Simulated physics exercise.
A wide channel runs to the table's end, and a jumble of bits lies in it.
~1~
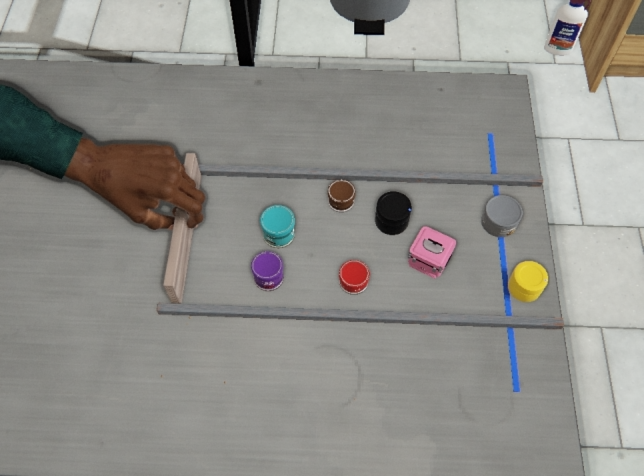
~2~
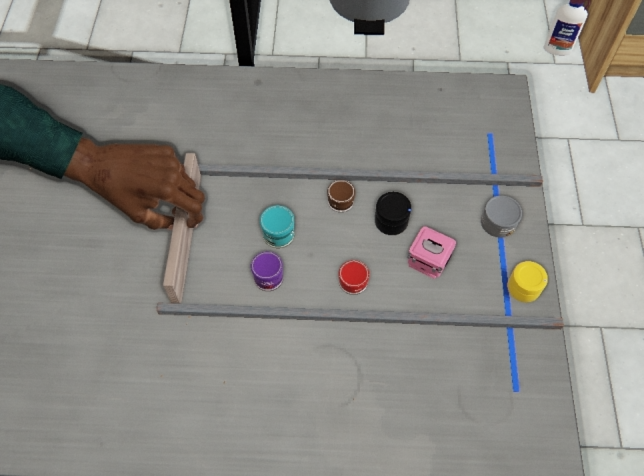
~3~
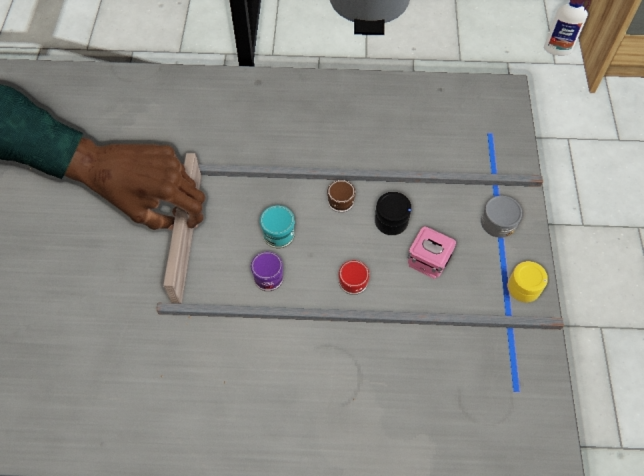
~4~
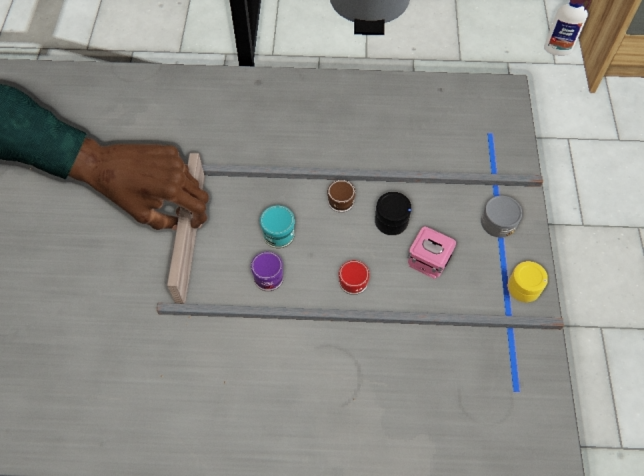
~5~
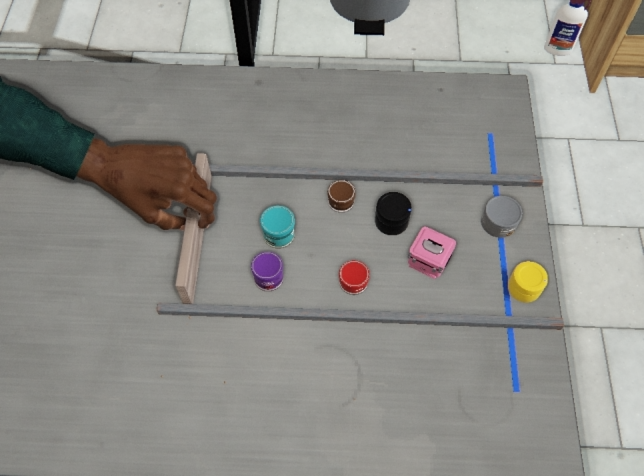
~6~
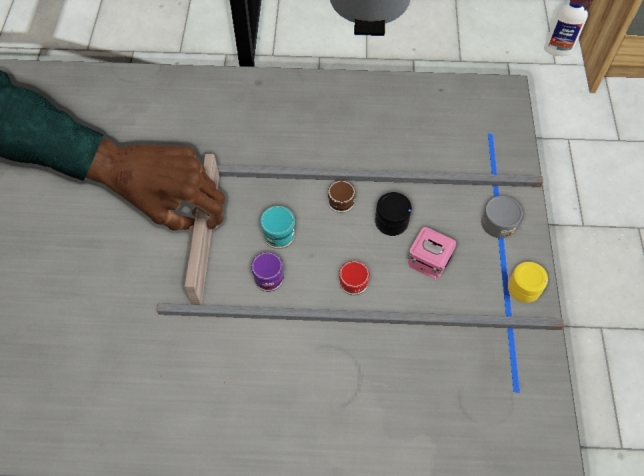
On a grey tabletop, a hand held a wooden board upright behind a scatter of colourful pots and a pink case, then slid it slightly right between two rails while the other things stayed still.
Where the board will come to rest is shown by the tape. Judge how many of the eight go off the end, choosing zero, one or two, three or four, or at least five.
One or two go off.
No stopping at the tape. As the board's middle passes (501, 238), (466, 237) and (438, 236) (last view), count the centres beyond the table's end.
Counts by place: 2 / 0 / 0.
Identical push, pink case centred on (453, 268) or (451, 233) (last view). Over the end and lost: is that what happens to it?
At the first place it rests in place, and at the second it rests in place.
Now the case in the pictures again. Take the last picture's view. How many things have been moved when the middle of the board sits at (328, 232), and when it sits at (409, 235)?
The first count is 4, and then it's 6.
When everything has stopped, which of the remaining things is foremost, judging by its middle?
It's the pink case.
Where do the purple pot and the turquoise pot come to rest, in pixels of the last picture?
The first near (524, 280), the second near (522, 245).
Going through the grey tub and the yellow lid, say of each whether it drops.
First, the grey tub does not stay; then the yellow lid does not stay.
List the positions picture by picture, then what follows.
The first frame shows yellow lid (528, 282); grey tub (501, 217); pink case (431, 253); board (184, 227); tape (502, 249).
The second frame shows grey tub (501, 217); board (183, 227).
The third frame shows pink case (431, 253); brown tin (341, 196).
The fourth frame shows yellow lid (527, 282); turquoise pot (278, 227).
The fifth frame shows grey tub (501, 217); purple pot (268, 272).
The sixth frame shows yellow lid (528, 282); grey tub (501, 217); pink case (431, 254); board (204, 228); tape (502, 249).
Soon after, none off yet; yellow lid at rest near (528, 282); grey tub at rest near (501, 217); pink case at rest near (431, 254).
Then, none off yet; yellow lid moving near (533, 286); grey tub moved a little near (519, 218); pink case moved well along near (505, 264).
At rest, the number that fall off is one or two; fallen, grey tub and yellow lid.
